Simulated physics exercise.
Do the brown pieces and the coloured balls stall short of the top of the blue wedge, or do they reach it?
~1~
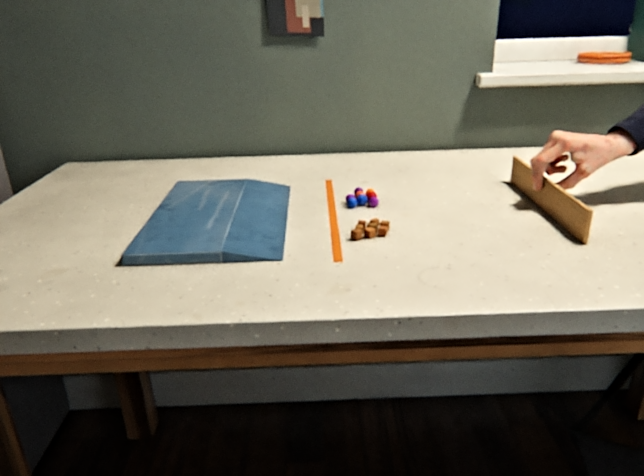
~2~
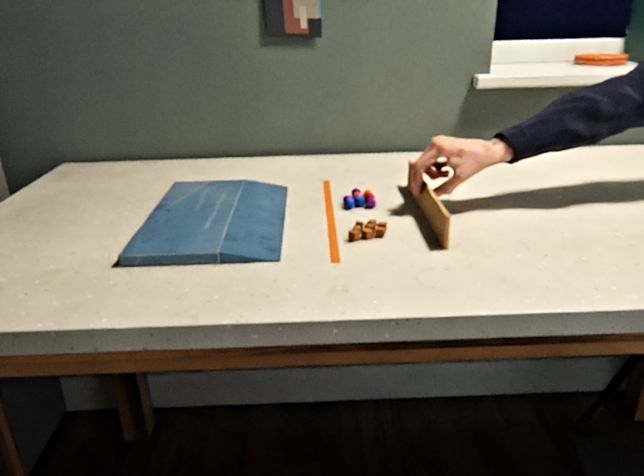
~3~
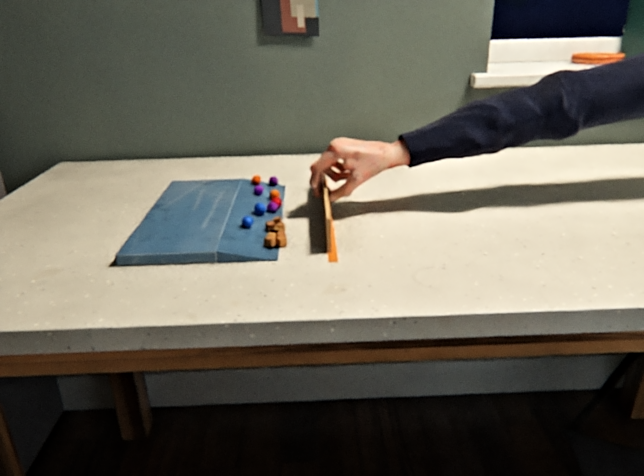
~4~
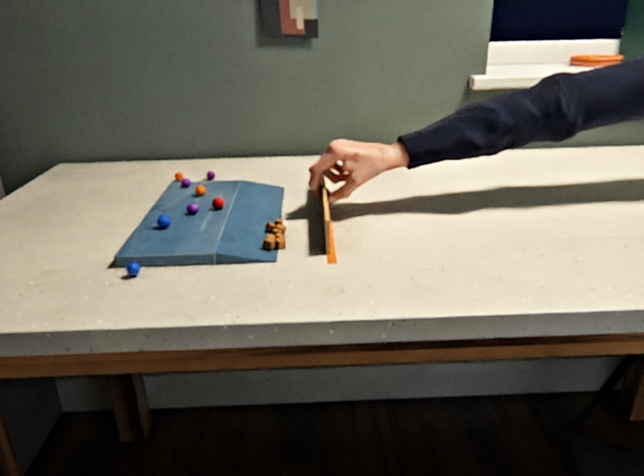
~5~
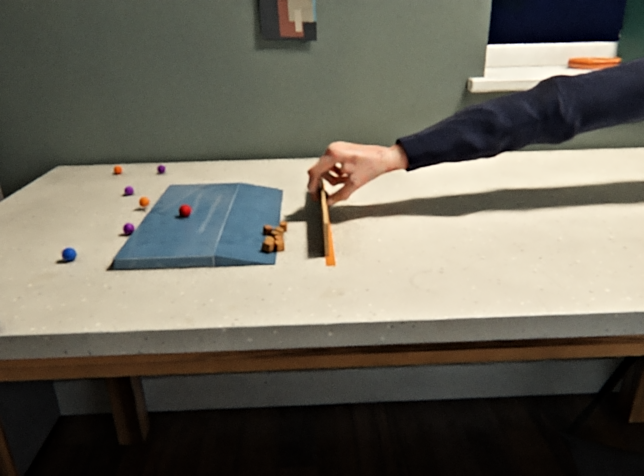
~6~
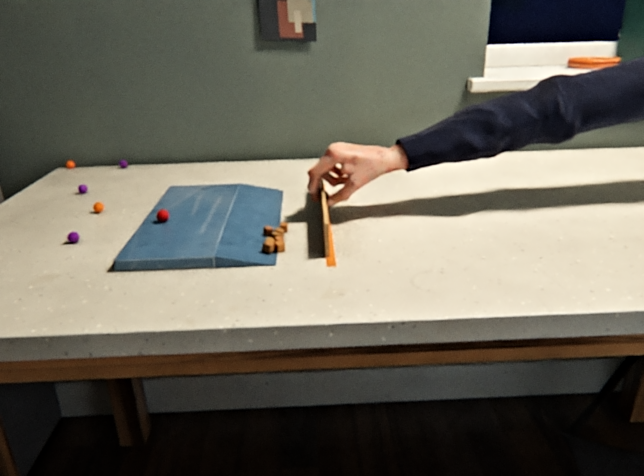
The brown pieces stall before the top, at the right side of the wedge. The coloured balls do reach the top and roll on past it.
